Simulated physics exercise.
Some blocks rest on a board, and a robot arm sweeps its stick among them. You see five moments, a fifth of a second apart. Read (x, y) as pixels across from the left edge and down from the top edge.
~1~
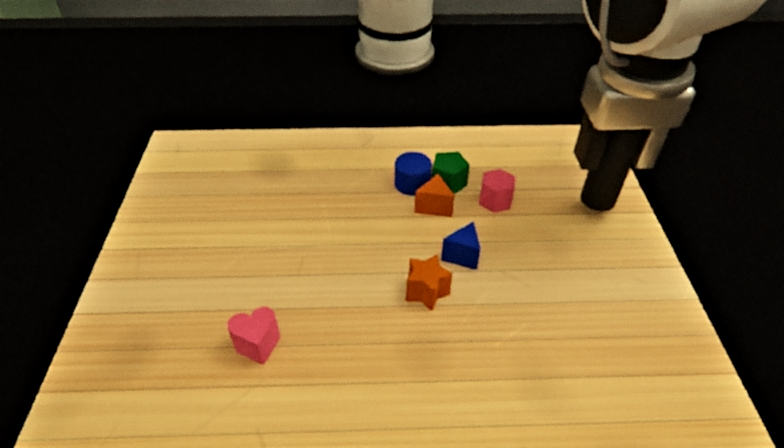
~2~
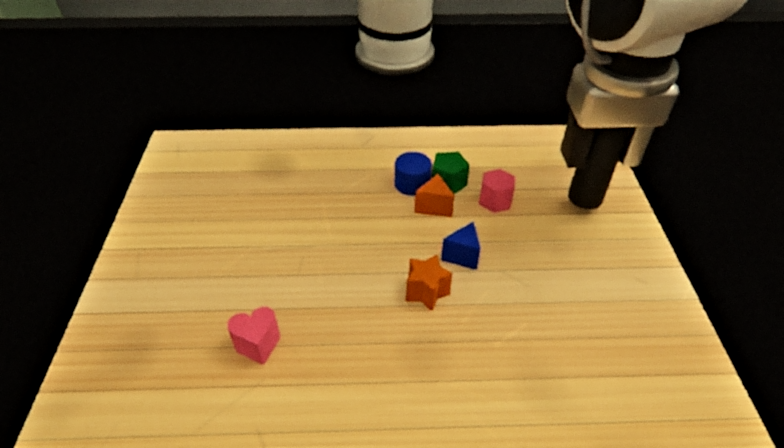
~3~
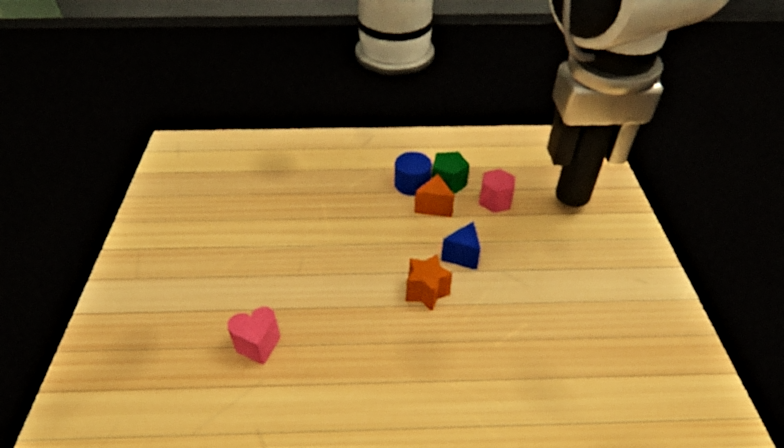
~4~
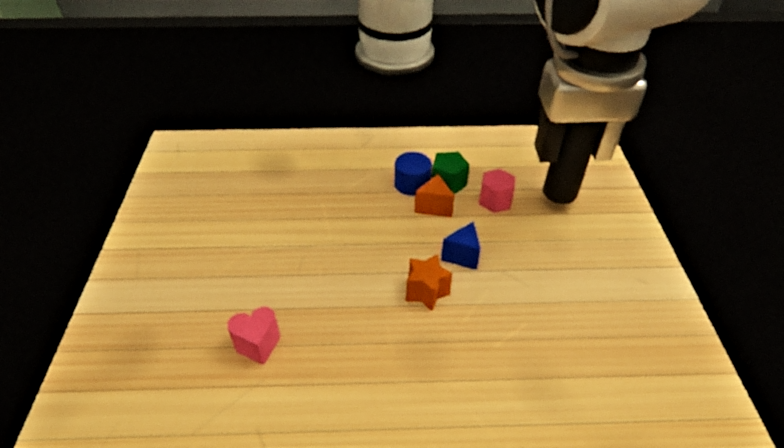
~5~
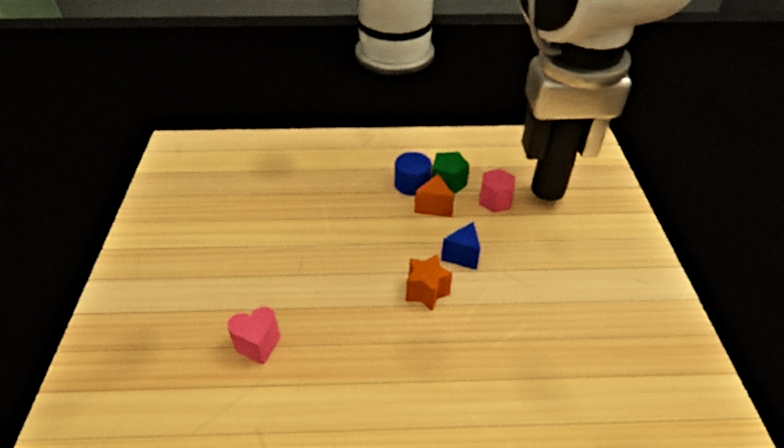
Robot arm sliding its black stick slowly left across a wooden board, nearing a pink hexagon while the colourful blocks stay still.
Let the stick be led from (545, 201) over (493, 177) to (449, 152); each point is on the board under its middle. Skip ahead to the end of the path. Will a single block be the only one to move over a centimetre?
Yes, that is what happens.
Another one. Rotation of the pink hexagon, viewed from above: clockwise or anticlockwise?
The twist is anticlockwise.
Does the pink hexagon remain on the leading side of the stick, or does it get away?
The stick has lost it.
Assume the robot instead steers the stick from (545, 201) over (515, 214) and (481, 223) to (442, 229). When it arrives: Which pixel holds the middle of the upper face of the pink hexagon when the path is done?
I expect it at (478, 178).
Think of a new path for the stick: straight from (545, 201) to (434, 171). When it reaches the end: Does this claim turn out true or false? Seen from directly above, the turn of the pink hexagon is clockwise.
That statement is not accurate.
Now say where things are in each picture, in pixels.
Lower end of the stick (598, 200), tops of blocks, green pentagonal block (450, 161), pink hexagon (499, 179), in the first picture.
Stick (585, 198), blocks as before, in the second picture.
Stick (572, 196), blocks as before, in the third picture.
Stick (560, 193), blocks as before, in the fourth picture.
Stick (548, 190), green pentagonal block (450, 161), pink hexagon (499, 179), in the fifth picture.
The first path, step by step. One third of the way, stick (510, 175); pink hexagon (489, 178), turned 35° anticlockwise.
Two thirds of the way, stick (479, 158); pink hexagon (486, 177), turned 50° anticlockwise.
At the end, stick (450, 141); green pentagonal block not moved; pink hexagon (486, 177), turned 50° anticlockwise.
